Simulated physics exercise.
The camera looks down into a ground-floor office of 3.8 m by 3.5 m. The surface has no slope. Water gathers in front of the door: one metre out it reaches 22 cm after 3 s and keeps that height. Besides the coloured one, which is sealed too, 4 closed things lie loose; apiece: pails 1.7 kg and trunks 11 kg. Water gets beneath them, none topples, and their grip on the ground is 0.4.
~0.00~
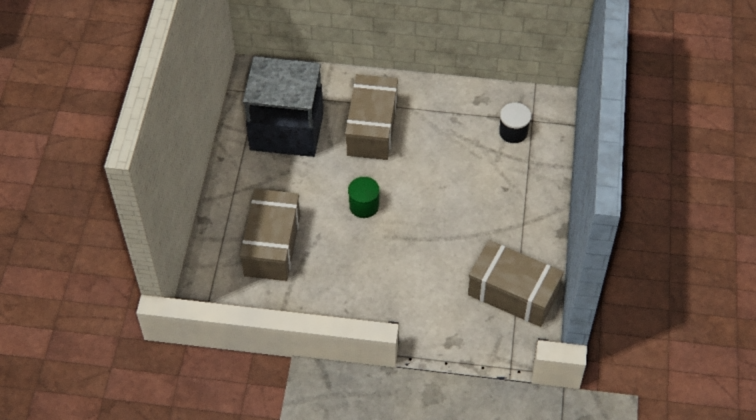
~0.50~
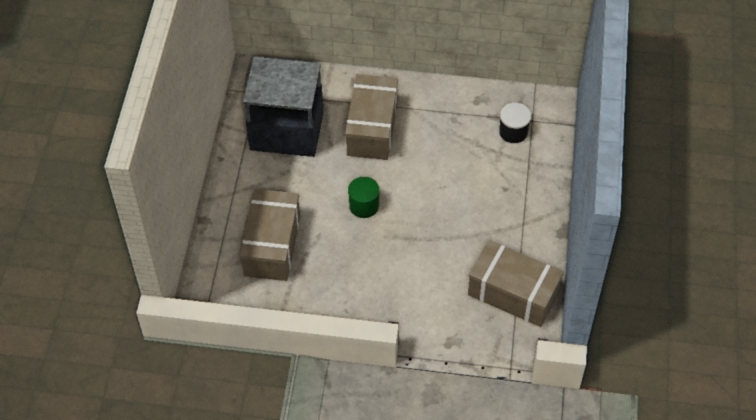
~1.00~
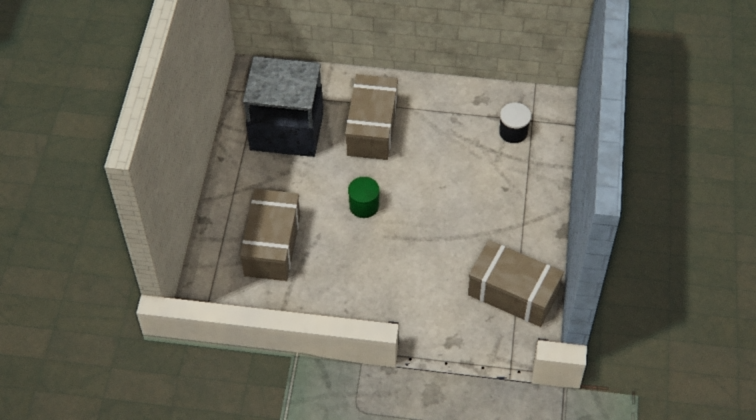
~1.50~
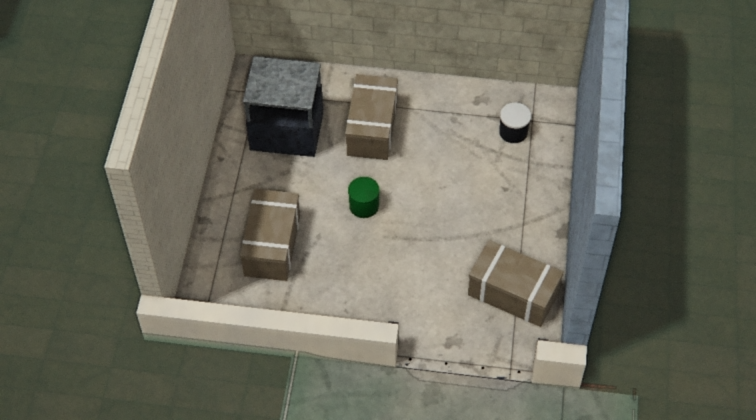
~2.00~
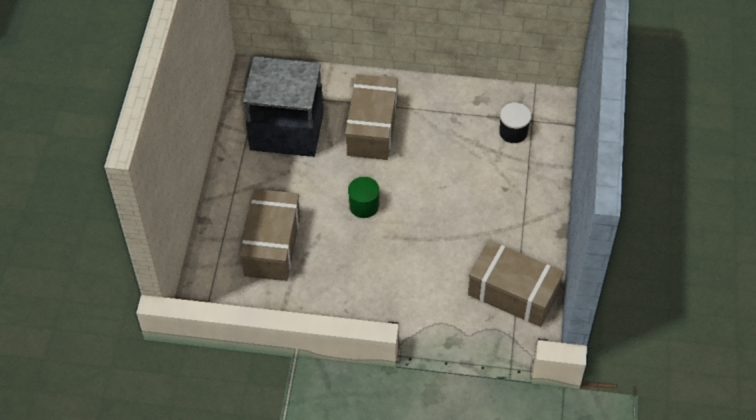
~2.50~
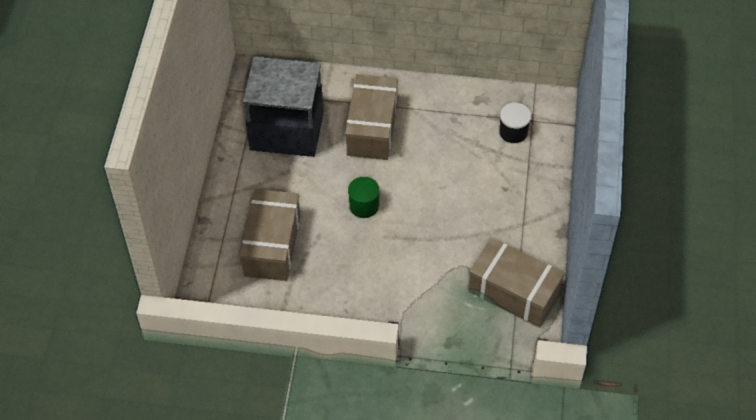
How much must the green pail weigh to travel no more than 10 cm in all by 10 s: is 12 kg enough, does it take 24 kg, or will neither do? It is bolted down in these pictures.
Verdict: The smaller load will do.
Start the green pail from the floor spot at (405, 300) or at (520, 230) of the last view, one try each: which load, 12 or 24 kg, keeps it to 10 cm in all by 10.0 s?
In turn: Only the larger holds; only the larger holds.
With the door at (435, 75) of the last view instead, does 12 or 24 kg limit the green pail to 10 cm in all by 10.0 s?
Then only the larger load is enough.
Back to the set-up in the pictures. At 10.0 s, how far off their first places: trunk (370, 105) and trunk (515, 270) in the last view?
In turn: 120 cm, 250 cm.
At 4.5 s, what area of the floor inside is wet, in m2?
Some 8.0 m2.
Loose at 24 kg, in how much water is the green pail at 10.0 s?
Roughly 9 cm.
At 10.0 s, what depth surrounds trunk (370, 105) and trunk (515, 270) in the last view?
About 17 and 14 cm.
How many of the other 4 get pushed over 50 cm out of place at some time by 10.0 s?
I count 4.
After 3.5 s the green pail would be 0 cm from its start with 12 kg and 0 cm from its start with 24 kg; 1 cm of water round it then.
After 4.5 s the green pail would be 0 cm from its start with 12 kg and 0 cm from its start with 24 kg; 5 cm of water round it then.
After 7.0 s the green pail would be 0 cm from its start with 12 kg and 0 cm from its start with 24 kg; 5 cm of water round it then.
After 10.0 s the green pail would be 0 cm from its start with 12 kg and 0 cm from its start with 24 kg; 9 cm of water round it then.
